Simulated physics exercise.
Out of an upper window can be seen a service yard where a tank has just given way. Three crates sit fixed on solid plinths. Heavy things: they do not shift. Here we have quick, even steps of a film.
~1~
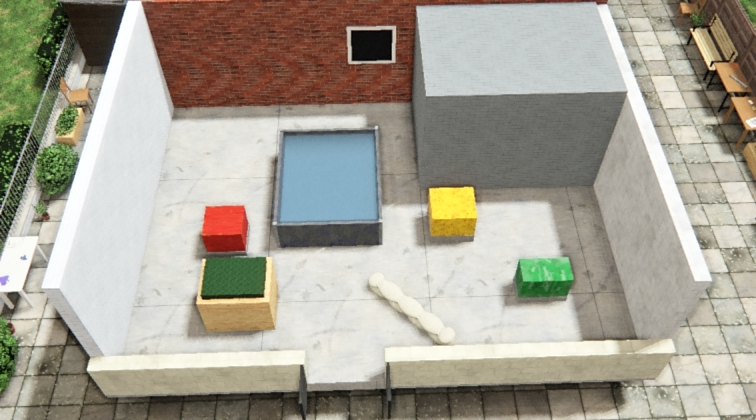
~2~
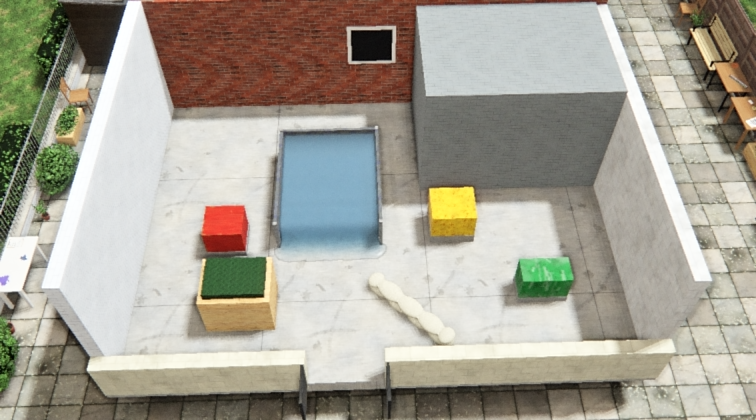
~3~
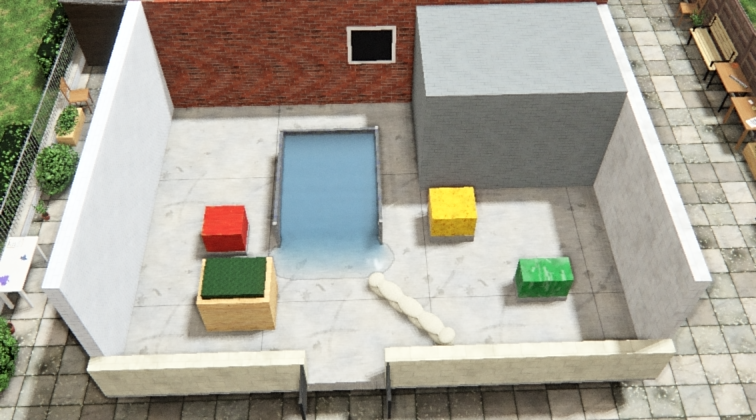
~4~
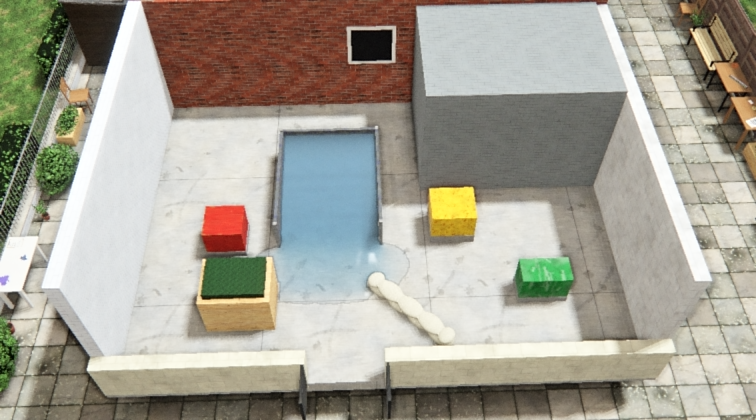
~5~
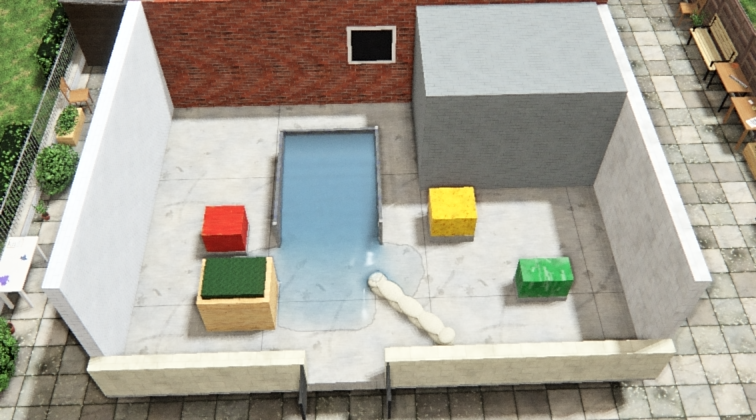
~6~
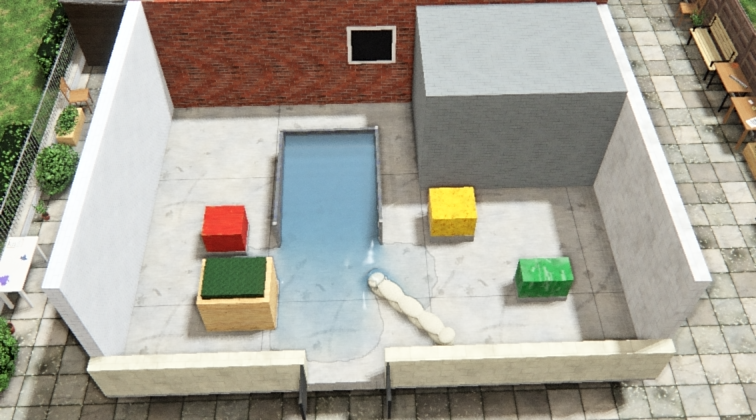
Water poured out of the open front of a tank in a walled yard, spread across the pale floor past a wooden box and a twisted cream barrier, and reached the gap in the low front wall.
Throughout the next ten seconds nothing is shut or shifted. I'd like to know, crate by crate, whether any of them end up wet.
Here is how they end up: The yellow crate is left dry; the red crate is left dry; the green crate is left dry.
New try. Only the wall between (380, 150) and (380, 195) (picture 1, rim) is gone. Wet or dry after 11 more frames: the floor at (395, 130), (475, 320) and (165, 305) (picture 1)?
In turn: Wet, covered, not flooded.
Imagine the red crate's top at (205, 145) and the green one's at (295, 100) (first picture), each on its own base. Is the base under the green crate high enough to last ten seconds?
The green crate simply stays high and dry.
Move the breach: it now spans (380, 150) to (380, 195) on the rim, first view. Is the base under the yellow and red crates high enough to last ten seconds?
My take: The yellow one gets flooded, while the red one stays clear.
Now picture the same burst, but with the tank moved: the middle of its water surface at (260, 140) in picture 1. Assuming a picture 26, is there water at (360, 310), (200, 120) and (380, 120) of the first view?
Taking the three spots in order: Swamped, swamped, bare.
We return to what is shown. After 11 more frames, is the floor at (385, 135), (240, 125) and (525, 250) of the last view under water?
First spared, second spared, third spared.
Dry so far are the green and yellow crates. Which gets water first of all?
It's the yellow one here.
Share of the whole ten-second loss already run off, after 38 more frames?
I'd say about 85 per cent.
A moment on, water covers 25 % of the floor; the yellow crate water round its plinth, the red crate water round its plinth, the green crate not reached.
Next, water covers 40 % of the floor; the yellow crate water round its plinth, the red crate water round its plinth, the green crate water round its plinth.
Then, water covers 50 % of the floor; the yellow crate water round its plinth, the red crate water round its plinth, the green crate water round its plinth.
Later, water covers 70 % of the floor; the yellow crate water round its plinth, the red crate water round its plinth, the green crate water round its plinth.
In the end, water covers 90 % of the floor; the yellow crate stayed above the water, the red crate stayed above the water, the green crate stayed above the water.
